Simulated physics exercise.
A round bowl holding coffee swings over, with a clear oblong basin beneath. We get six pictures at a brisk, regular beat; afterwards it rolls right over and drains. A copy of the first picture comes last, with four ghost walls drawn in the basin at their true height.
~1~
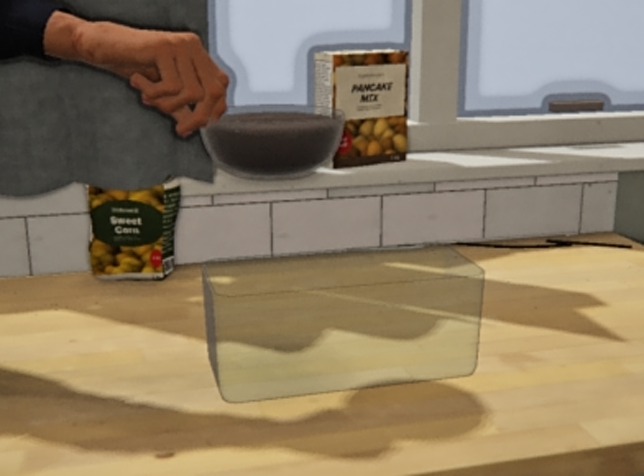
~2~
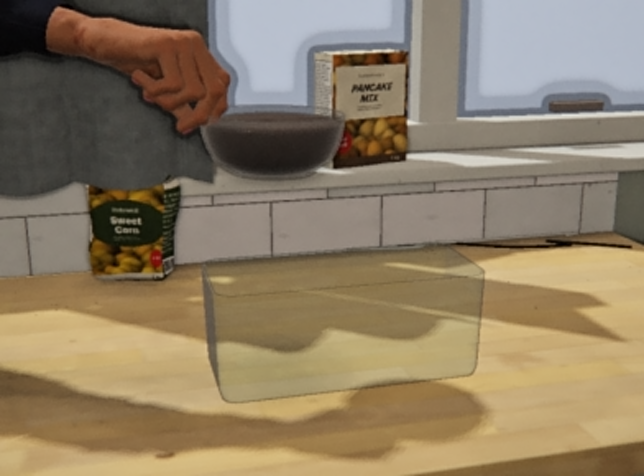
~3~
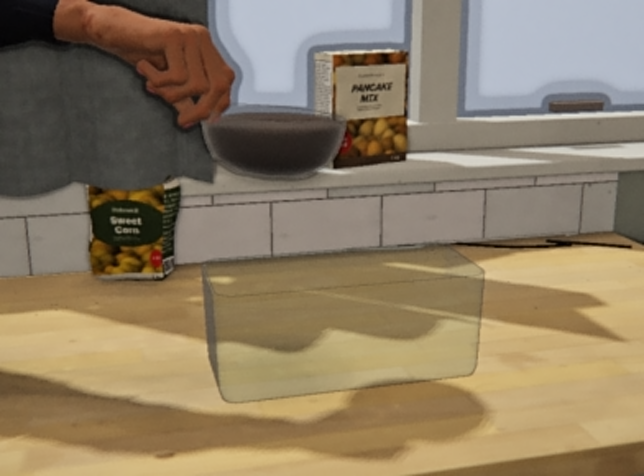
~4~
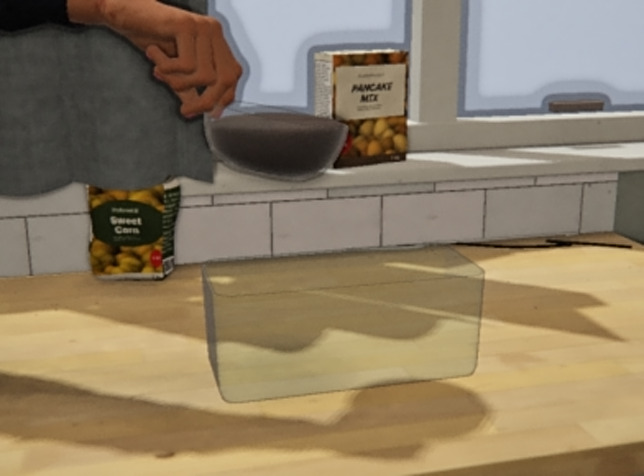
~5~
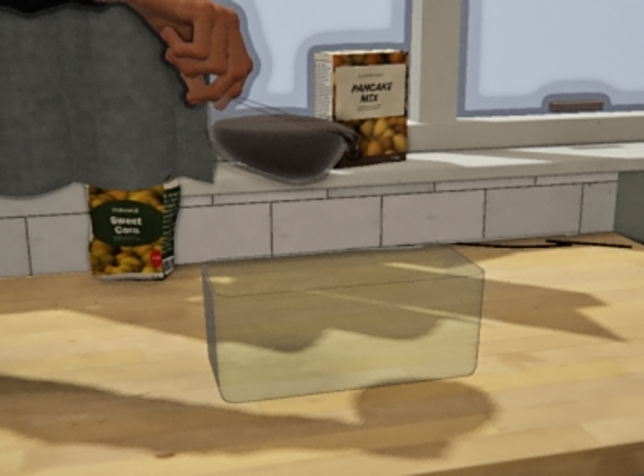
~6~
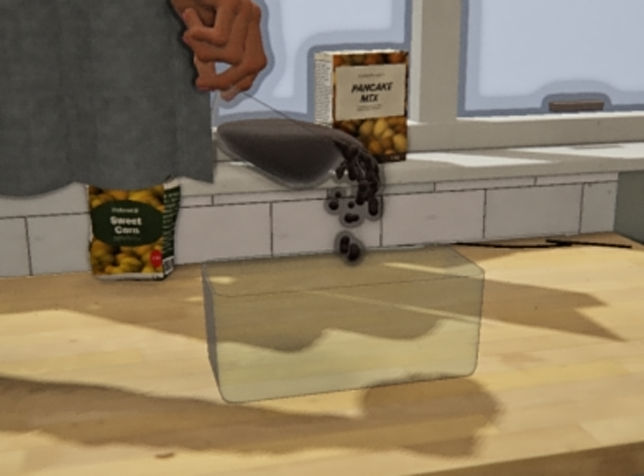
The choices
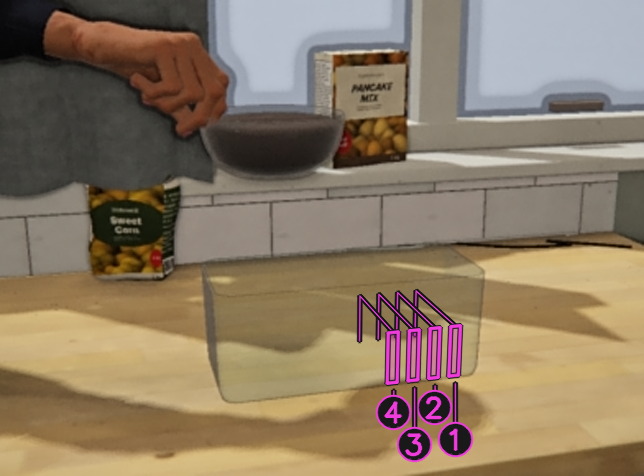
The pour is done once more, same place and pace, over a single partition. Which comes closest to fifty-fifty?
3.
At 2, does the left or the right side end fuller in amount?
More ends on the left.
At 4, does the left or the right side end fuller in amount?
The right side.
On the marked copy, 1 at (455, 383); 2 at (435, 385); 3 at (414, 388); 4 at (393, 390).
With 1, about 98 % ends left of the wall and 2 % right of it.
With 2, about 81 % ends left of the wall and 18 % right of it.
With 3, about 47 % ends left of the wall and 52 % right of it.
With 4, about 25 % ends left of the wall and 74 % right of it.
